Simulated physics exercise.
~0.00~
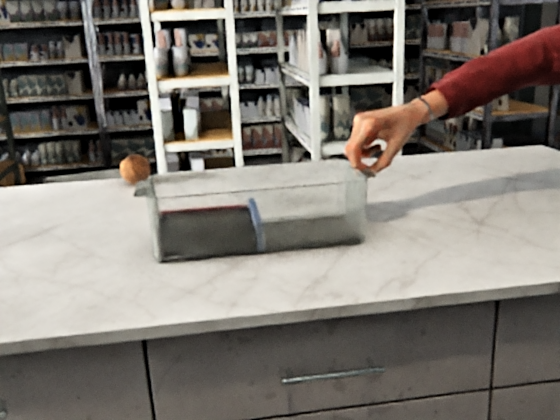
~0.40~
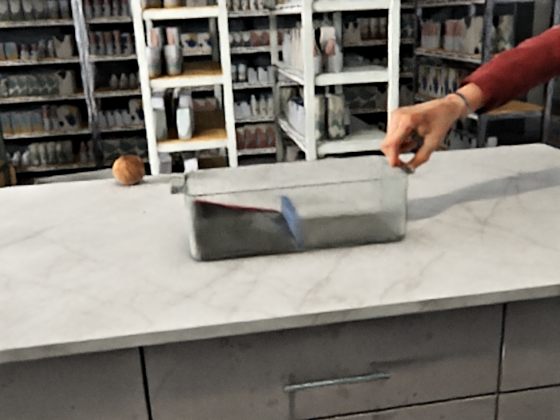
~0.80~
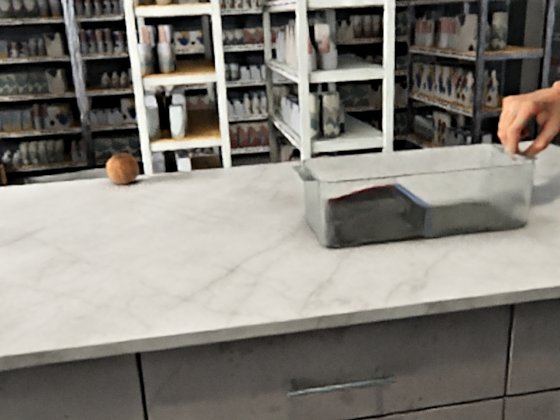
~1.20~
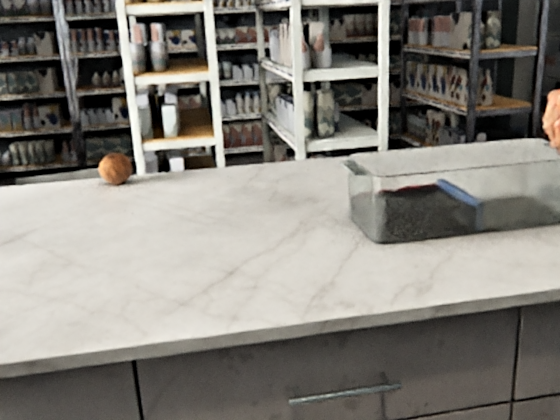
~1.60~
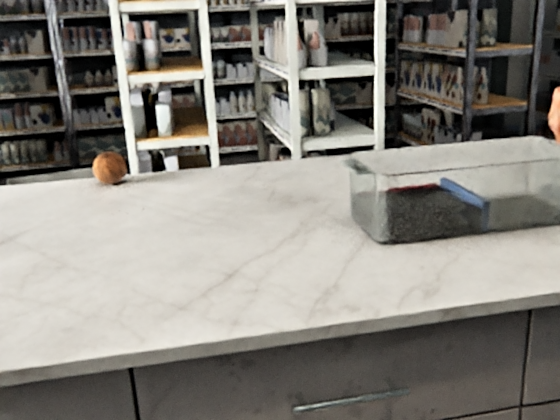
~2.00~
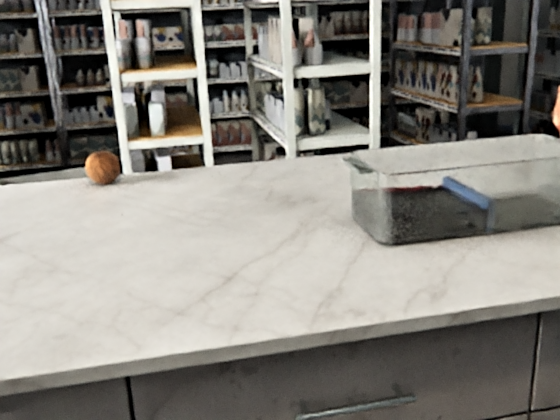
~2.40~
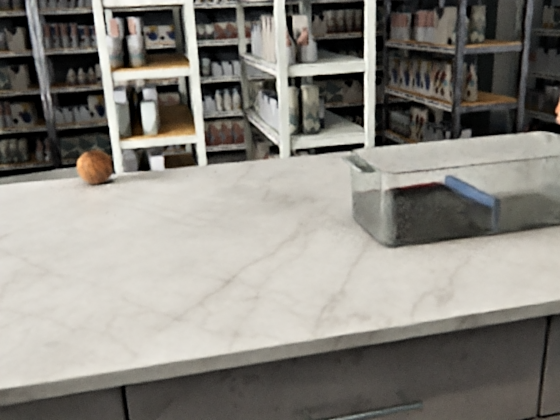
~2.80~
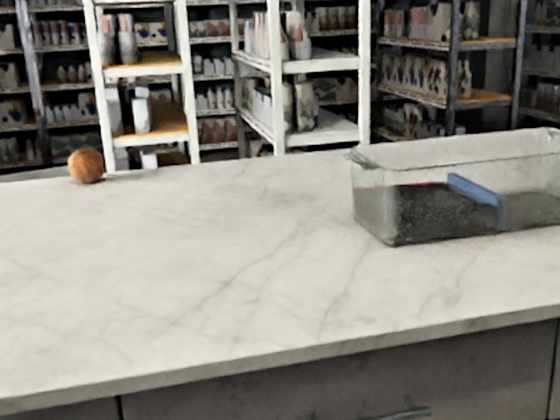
A clear food box with dark liquid left of its divider was pulled right across a marble-look counter by a hand in a red sleeve, the liquid tilting and sloshing, then stopped near the right edge with the liquid still on the left side.
